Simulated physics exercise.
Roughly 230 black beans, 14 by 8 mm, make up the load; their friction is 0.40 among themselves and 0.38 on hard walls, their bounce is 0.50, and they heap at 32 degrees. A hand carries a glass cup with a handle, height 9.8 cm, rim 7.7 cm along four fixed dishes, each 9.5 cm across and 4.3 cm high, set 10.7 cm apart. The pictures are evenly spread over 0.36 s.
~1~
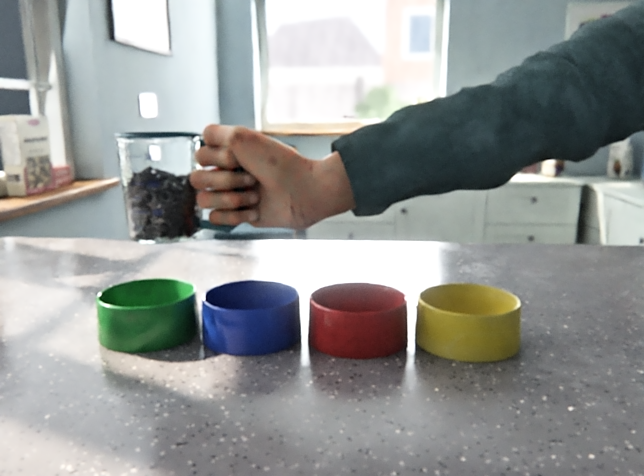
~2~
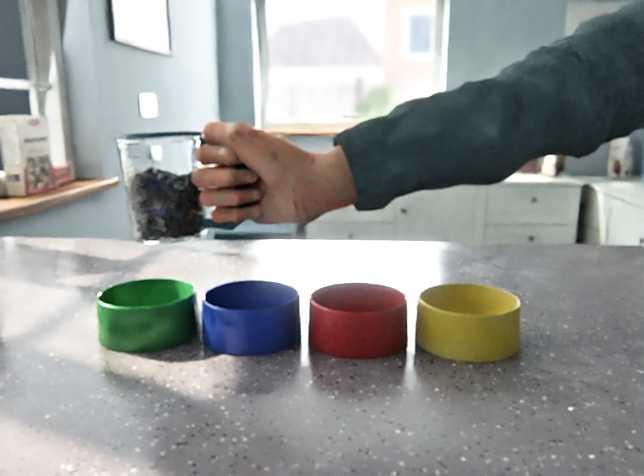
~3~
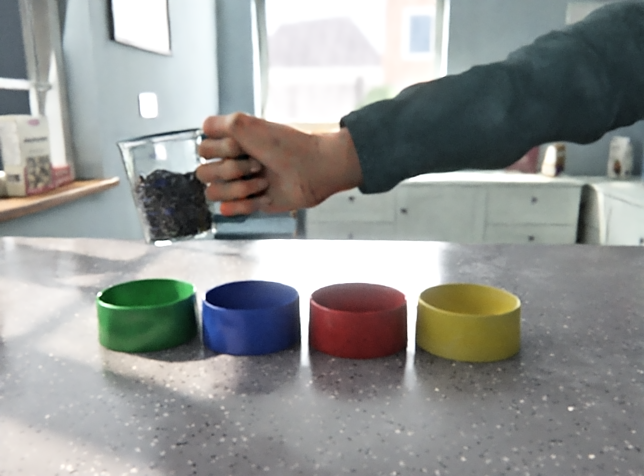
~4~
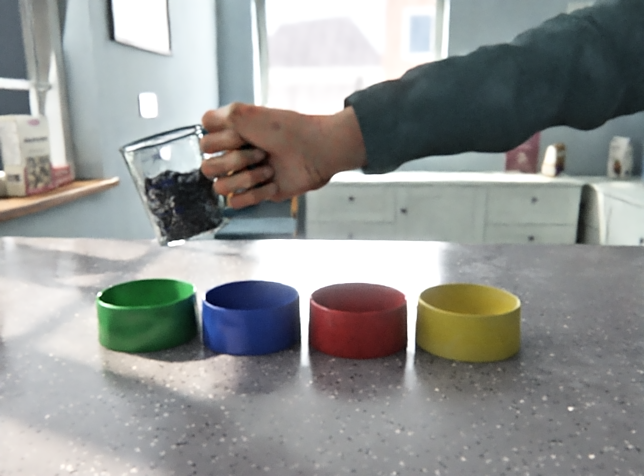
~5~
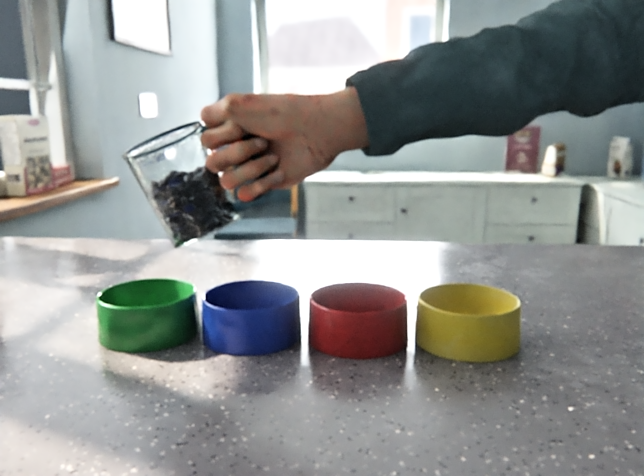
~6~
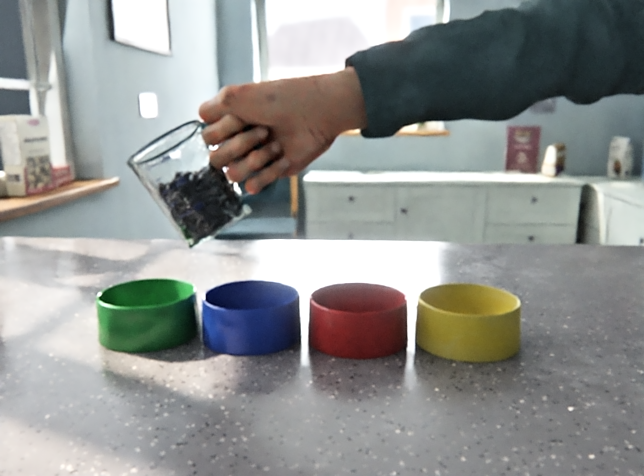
At the start, a hand holds a clear glass cup of dark beans upright above a speckled counter, behind a row of green, blue, red and yellow dishes. The hand then gradually tilts the cup to the left while shifting slightly right, and the beans slide toward its lower side, still inside.
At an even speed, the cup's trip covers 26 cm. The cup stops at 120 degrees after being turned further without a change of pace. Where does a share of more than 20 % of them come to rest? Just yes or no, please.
In short: Red dish no, blue dish yes, green dish no, yellow dish no, counter no.
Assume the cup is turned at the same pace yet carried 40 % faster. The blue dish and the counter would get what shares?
Shares: Blue 70, counter 10.
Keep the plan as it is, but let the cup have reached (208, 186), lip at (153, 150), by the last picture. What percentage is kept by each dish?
Red 100, blue 0, green 0, yellow 0.
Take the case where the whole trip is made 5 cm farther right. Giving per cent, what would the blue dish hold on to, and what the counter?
In that case the blue dish gets 80 and the counter 20.
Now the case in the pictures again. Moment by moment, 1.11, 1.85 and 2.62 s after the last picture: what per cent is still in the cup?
At the three moments: 15, 0 and 0 percent.
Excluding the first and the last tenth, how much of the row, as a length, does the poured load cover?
I'd put it near 6 cm.
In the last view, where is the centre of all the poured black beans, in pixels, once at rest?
Somewhere around (247, 311) in the final frame.
Then, 1.11 s after the last picture, tilt 120 degrees; cup holds 15 %, blue 80 %.
Then, 1.85 s after the last picture, tilt 120 degrees; cup holds 0 %, blue 100 %.
Then, 2.62 s after the last picture, tilt 120 degrees; cup holds 0 %, blue 100 %.
In the end, red 0 %, blue 100 %, green 0 %, yellow 0 %, counter 0 %.
